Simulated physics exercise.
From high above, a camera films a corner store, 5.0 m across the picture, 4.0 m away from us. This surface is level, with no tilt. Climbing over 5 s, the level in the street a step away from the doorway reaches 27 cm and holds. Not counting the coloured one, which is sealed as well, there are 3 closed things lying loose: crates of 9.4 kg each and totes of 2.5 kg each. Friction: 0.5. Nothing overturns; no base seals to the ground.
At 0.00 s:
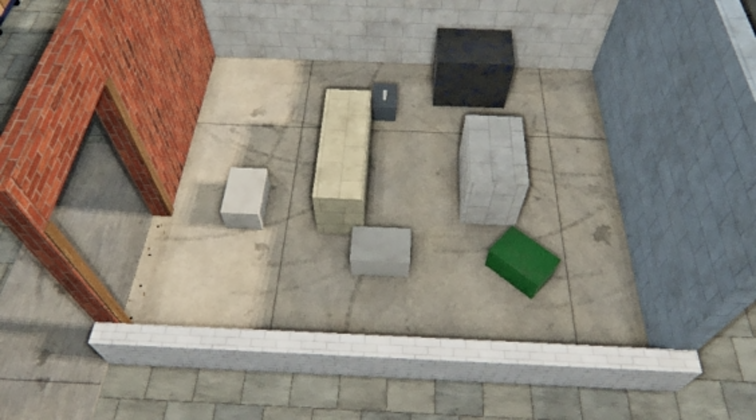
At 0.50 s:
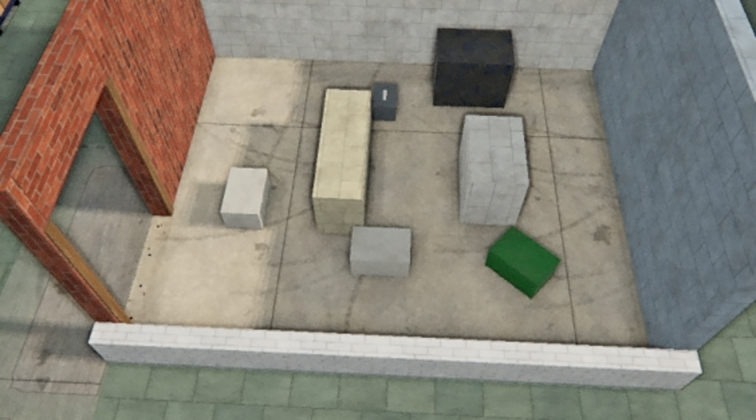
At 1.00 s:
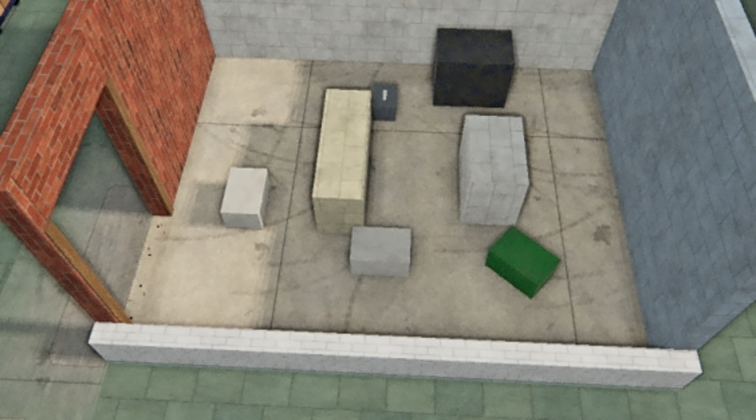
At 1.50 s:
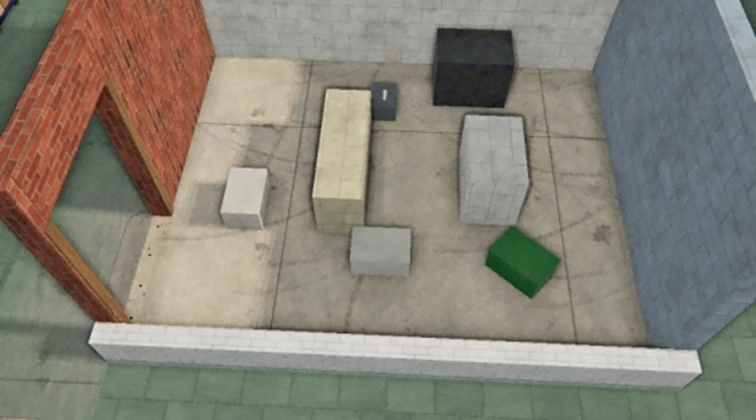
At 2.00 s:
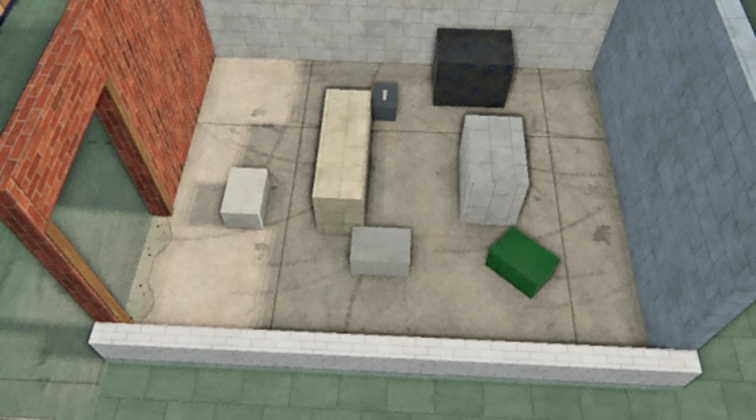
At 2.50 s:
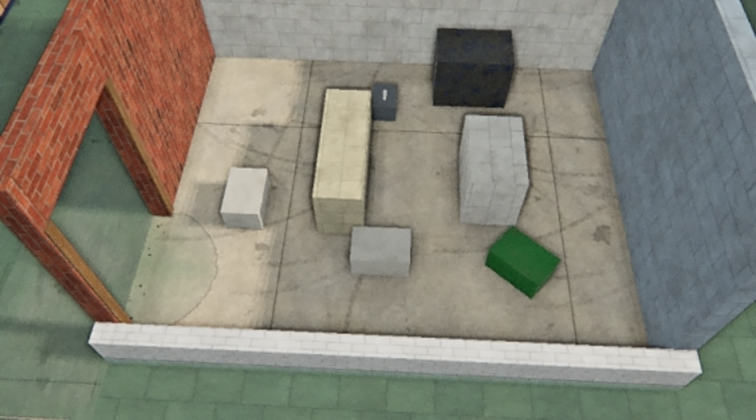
Greenish water covers the ground outside, then spreads through the brick doorway onto the floor.
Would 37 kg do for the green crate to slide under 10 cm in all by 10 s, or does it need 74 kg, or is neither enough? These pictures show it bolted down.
Heavier.
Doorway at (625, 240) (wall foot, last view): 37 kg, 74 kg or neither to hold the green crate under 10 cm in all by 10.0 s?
So only the heavy mass does it.
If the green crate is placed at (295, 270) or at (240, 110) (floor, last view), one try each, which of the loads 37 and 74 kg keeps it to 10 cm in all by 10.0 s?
Note, in order: Heavier only OK; both OK.
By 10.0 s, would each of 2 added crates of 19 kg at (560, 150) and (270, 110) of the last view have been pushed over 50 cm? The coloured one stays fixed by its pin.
Note, in sequence: Exceeded, not exceeded.
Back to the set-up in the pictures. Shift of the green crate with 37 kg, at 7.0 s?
Roughly 0 cm.
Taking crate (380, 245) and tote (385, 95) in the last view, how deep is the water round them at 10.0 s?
Some 18 cm at the first, some 5 cm at the second.
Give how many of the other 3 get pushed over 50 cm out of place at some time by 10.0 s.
Count: 2.
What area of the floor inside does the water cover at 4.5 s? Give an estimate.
Roughly 6.0 m2 of it is wet.
After 3.5 s the green crate would be 0 cm from its start with 37 kg and 0 cm from its start with 74 kg; 0 cm of water round it then.
After 4.5 s the green crate would be 0 cm from its start with 37 kg and 0 cm from its start with 74 kg; 0 cm of water round it then.
After 7.0 s the green crate would be 2 cm from its start with 37 kg and 0 cm from its start with 74 kg; 9 cm of water round it then.
After 10.0 s the green crate would be 104 cm from its start with 37 kg and 0 cm from its start with 74 kg; 15 cm of water round it then.
